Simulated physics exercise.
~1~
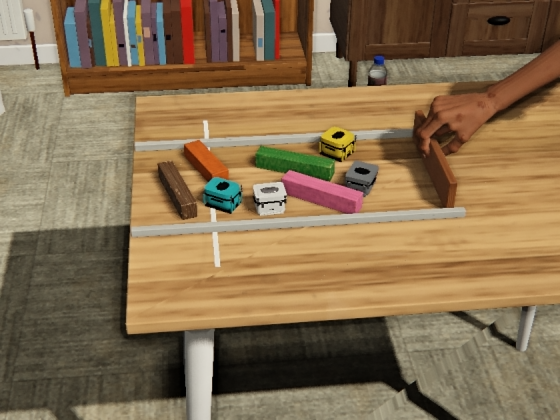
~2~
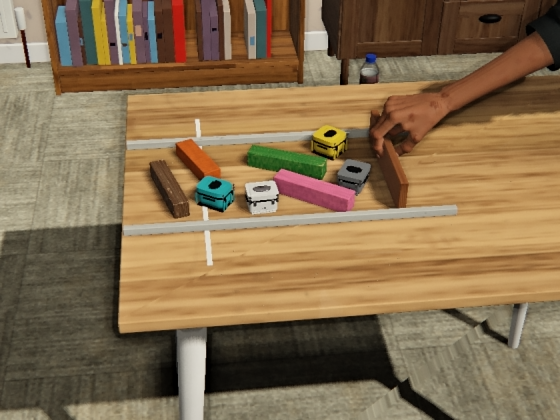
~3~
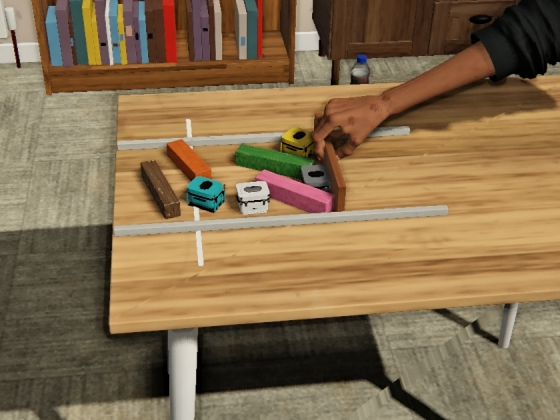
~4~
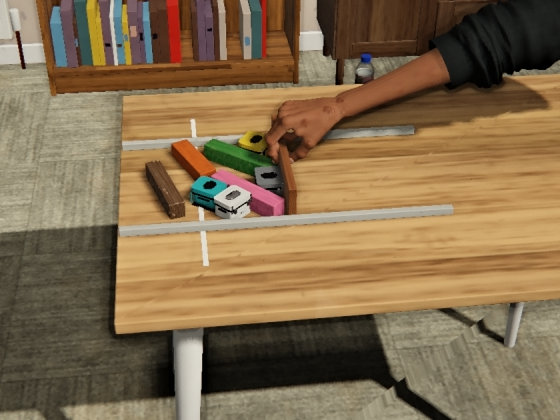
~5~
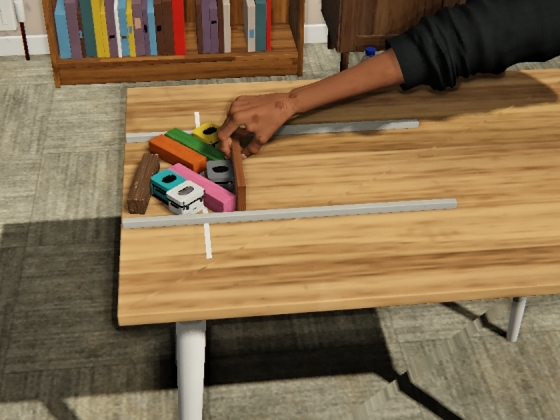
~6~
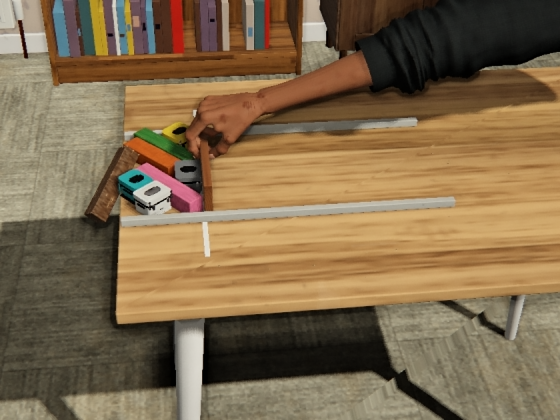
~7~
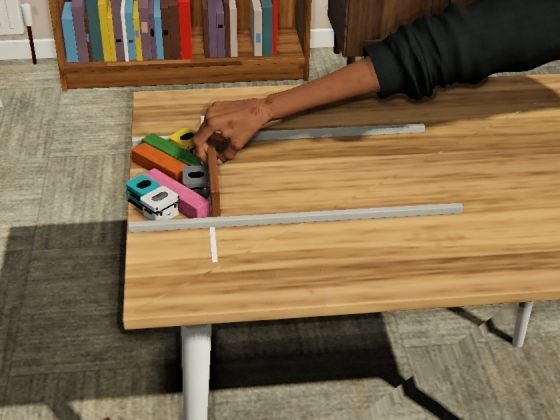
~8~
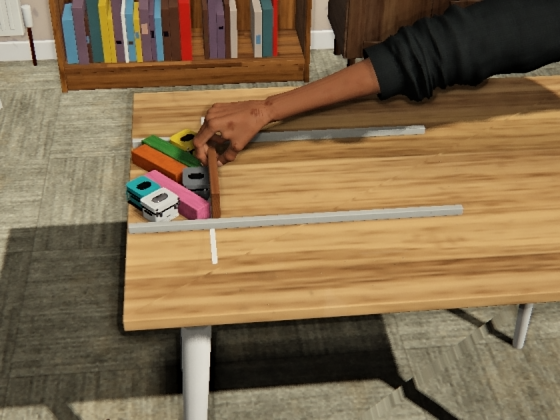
On a wooden table, a hand slides a board left, pushing blocks until the brown one falls off.
